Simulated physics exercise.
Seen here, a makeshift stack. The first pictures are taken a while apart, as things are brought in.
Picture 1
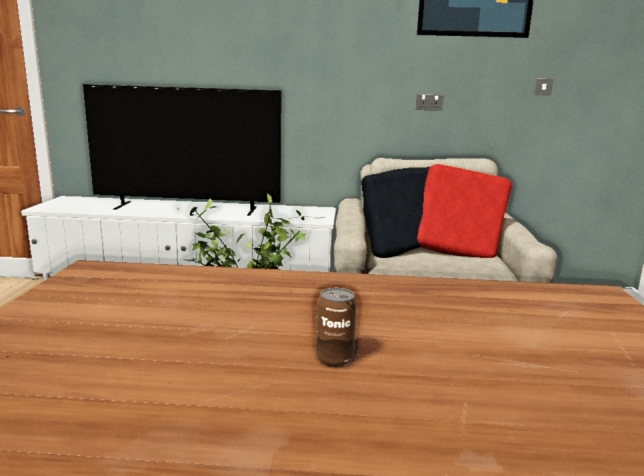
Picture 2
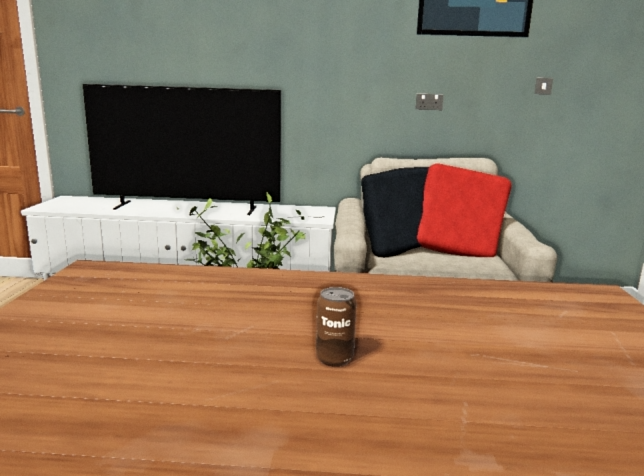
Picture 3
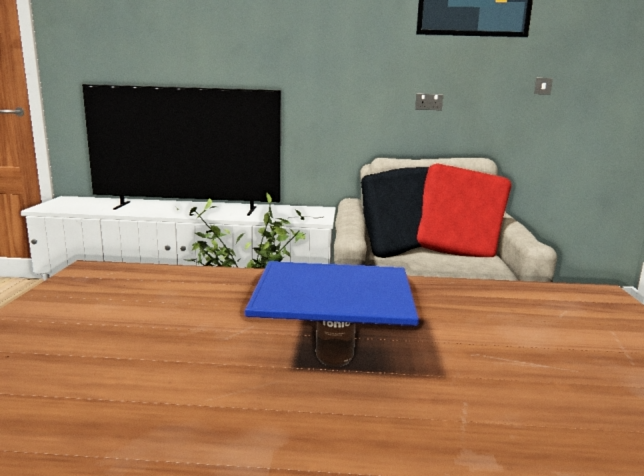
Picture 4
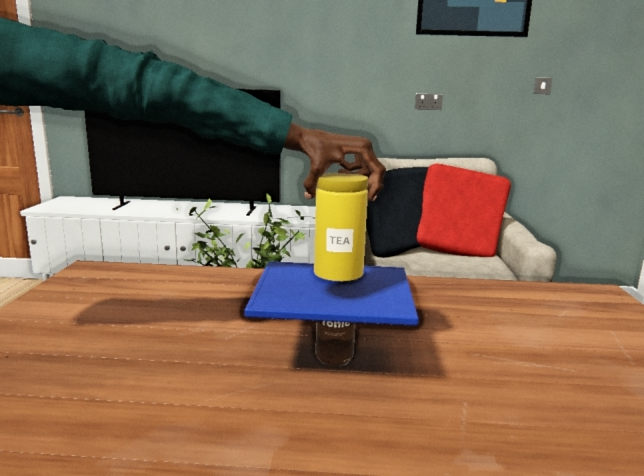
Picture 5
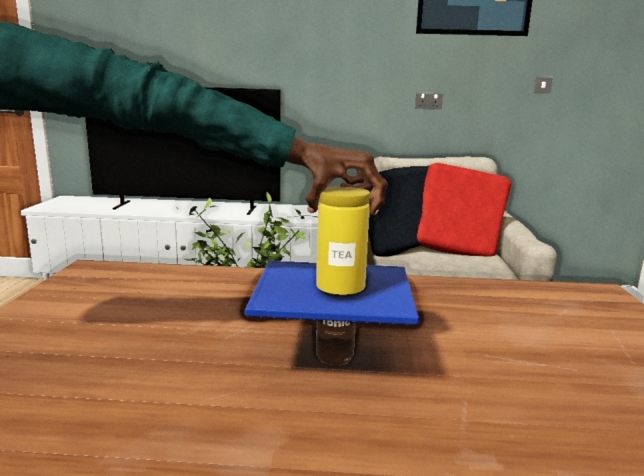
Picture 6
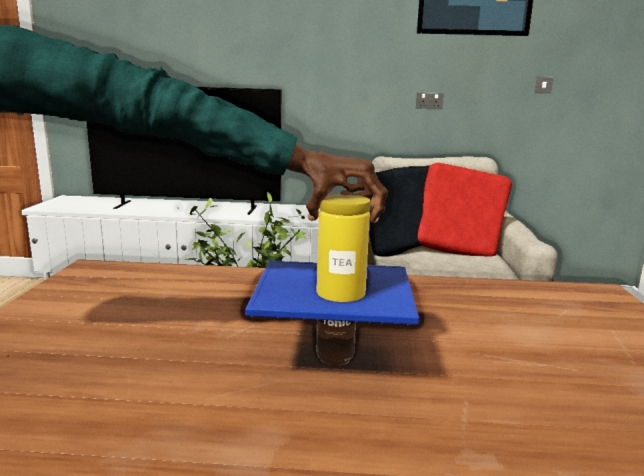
A hand in a green sleeve lowering a yellow tea jar onto a blue lid resting on a dark tonic can.
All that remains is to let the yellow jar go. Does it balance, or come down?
The stack keeps its balance.
Then, 0.50 s after the last picture, nothing has stirred.
Then, 1.30 s after the last picture, yellow jar resting near (343, 248).
At rest, all 3 in place. Seen from the same camera at the end, yellow jar near (343, 248). The stack holds.
